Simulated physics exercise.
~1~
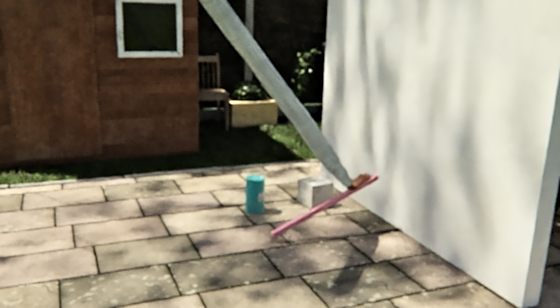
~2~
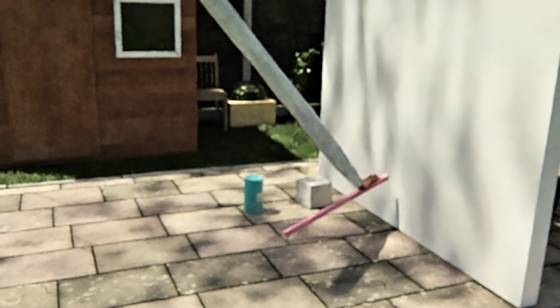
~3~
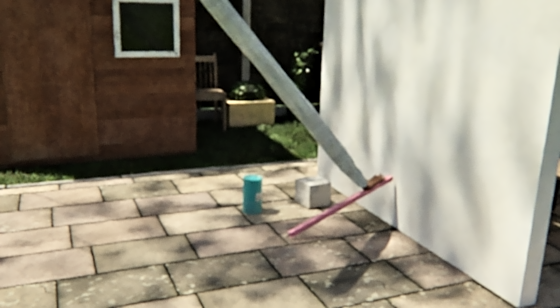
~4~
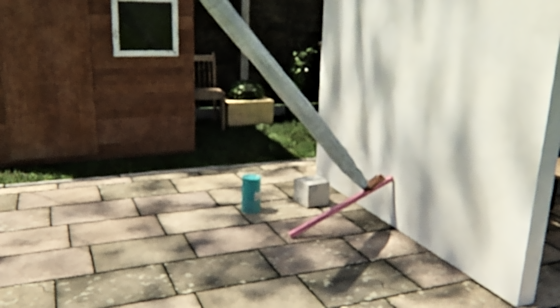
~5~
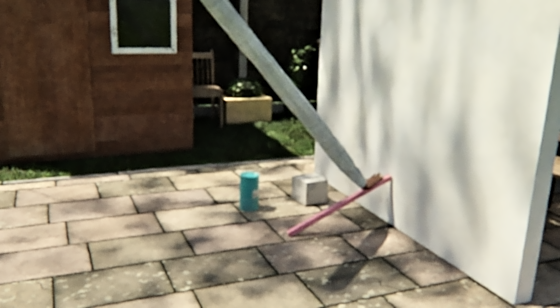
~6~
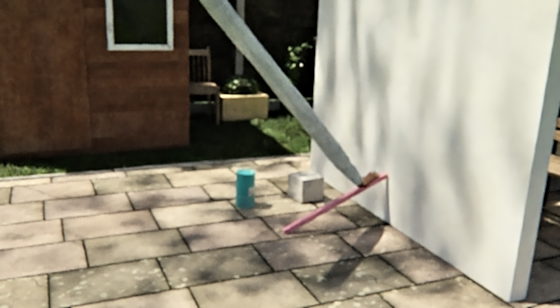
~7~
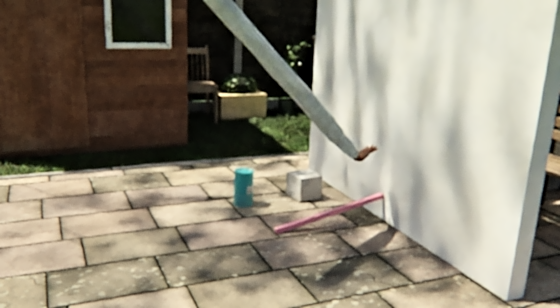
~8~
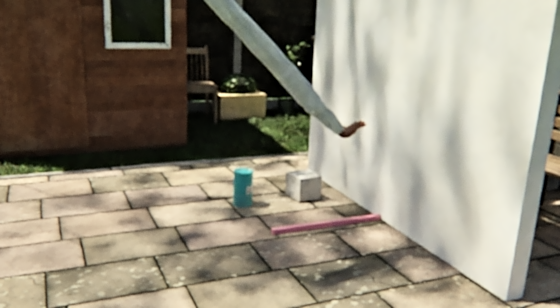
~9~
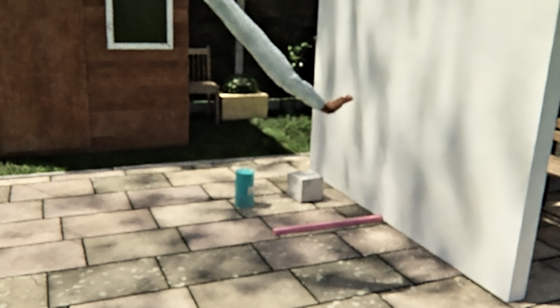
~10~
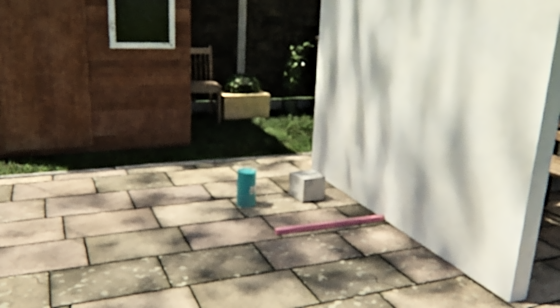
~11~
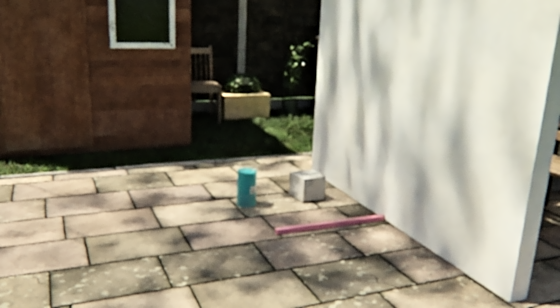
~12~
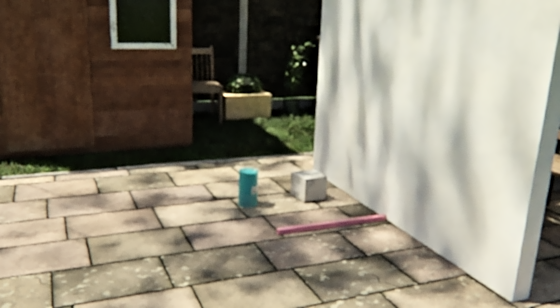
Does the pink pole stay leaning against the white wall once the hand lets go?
No, the pole slips down after the hand lets go and ends up lying flat on the paving.
A hand leans a pink pole against a white wall, releases it, and it slides flat.
